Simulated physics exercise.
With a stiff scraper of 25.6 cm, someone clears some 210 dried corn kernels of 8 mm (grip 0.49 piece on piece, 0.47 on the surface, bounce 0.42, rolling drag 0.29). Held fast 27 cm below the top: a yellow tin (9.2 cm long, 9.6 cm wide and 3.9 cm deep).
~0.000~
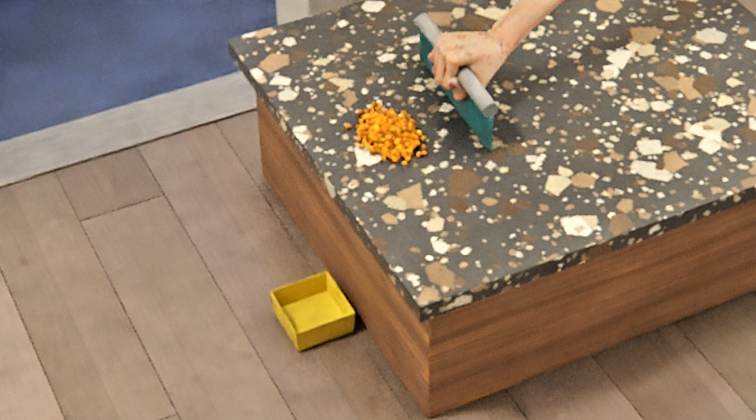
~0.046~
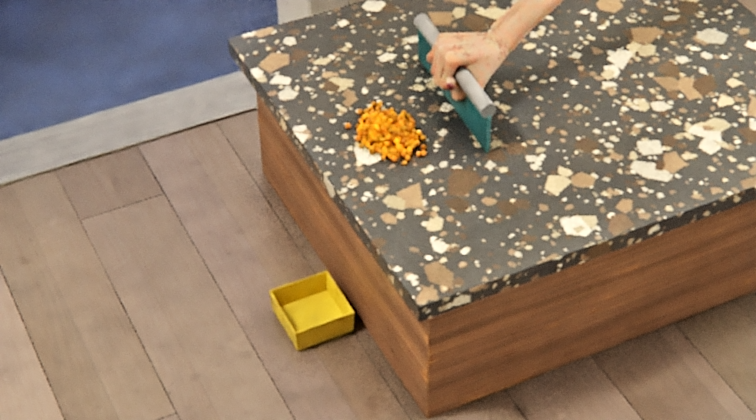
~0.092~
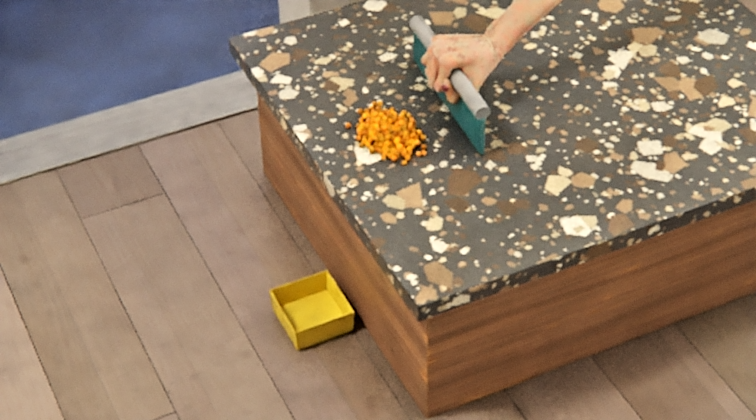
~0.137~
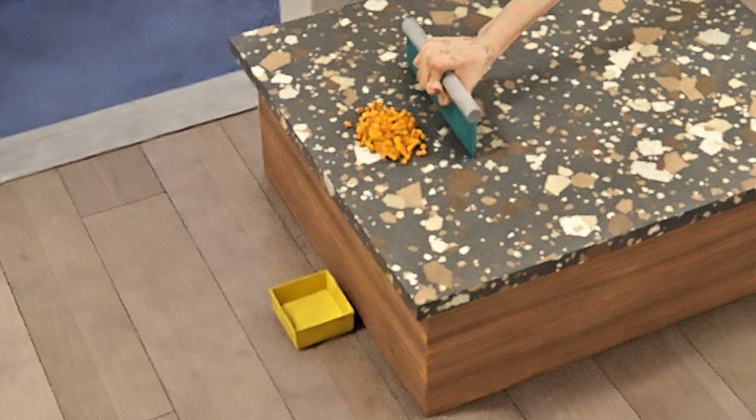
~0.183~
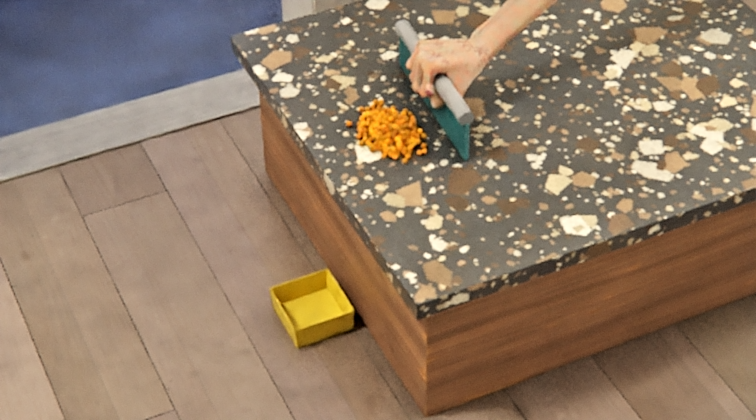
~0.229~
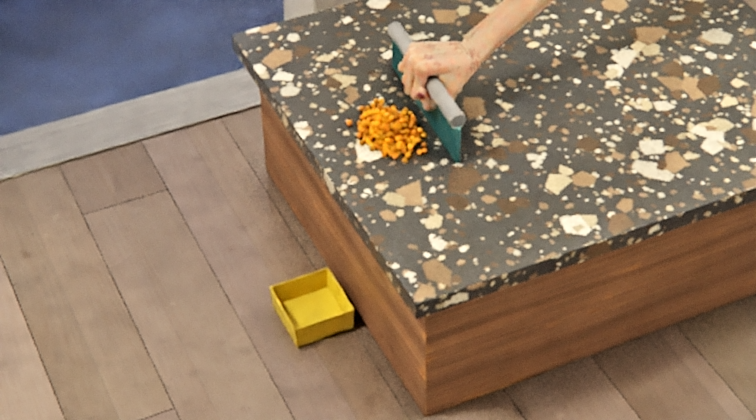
At the start, a hand holds a teal scraper with a grey handle on a speckled dark countertop, to the right of a small heap of orange kernels, with a yellow tin below. The hand then slides the scraper a short way left, up close to the heap, which stays almost unchanged.
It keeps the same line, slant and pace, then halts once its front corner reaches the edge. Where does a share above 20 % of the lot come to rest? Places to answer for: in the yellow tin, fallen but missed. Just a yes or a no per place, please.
Yellow tin, yes; missed, yes.
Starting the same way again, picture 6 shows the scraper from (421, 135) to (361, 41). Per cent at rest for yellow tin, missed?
Yellow tin: 5, missed: 90.
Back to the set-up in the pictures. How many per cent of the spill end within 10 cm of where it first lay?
I'd put it at close to 0 percent.
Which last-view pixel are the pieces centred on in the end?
The centre lies at about (292, 306).
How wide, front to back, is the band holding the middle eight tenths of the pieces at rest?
About 16 cm.
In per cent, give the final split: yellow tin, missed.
Yellow tin 50 %, missed 40 %.
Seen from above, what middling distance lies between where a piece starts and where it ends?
Roughly 18 centimetres.
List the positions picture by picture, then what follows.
In the first picture, scraper from (490, 122) to (422, 31); moved 0.0 cm; pieces shifted so far, 0; middle of the spill at (387, 130); yellow tin at (312, 302).
In the second picture, scraper from (488, 123) to (421, 31); moved 0.3 cm; pieces shifted so far, 0; middle of the spill at (387, 130).
In the third picture, scraper from (483, 125) to (416, 33); moved 1.4 cm; pieces shifted so far, 0; middle of the spill at (387, 129).
In the fourth picture, scraper from (474, 128) to (409, 35); moved 2.8 cm; pieces shifted so far, 0; middle of the spill at (387, 129).
In the fifth picture, scraper from (466, 131) to (402, 38); moved 4.3 cm; pieces shifted so far, 0; middle of the spill at (388, 128).
In the sixth picture, scraper from (458, 133) to (395, 40); moved 5.8 cm; pieces shifted so far, 0; middle of the spill at (388, 127); yellow tin at (312, 298). Its speed is about 0.32 m/s, heading 7 degrees towards the viewer.
Then, at 0.51 s, scraper 15 cm from its start, spill 13 cm wide; still on top 100 %.
After 0.79 s, scraper 23 cm from its start, spill 14 cm wide; off the edge, not caught 50 %, still on top 45 %.
Then, at 1.03 s, scraper 24 cm from its start, spill 17 cm wide; yellow tin 45 %, off the edge, not caught 40 %, still on top 10 %.
At rest (1.6 s), yellow tin 50 %, fallen but missed 40 %, still on top 10 %.
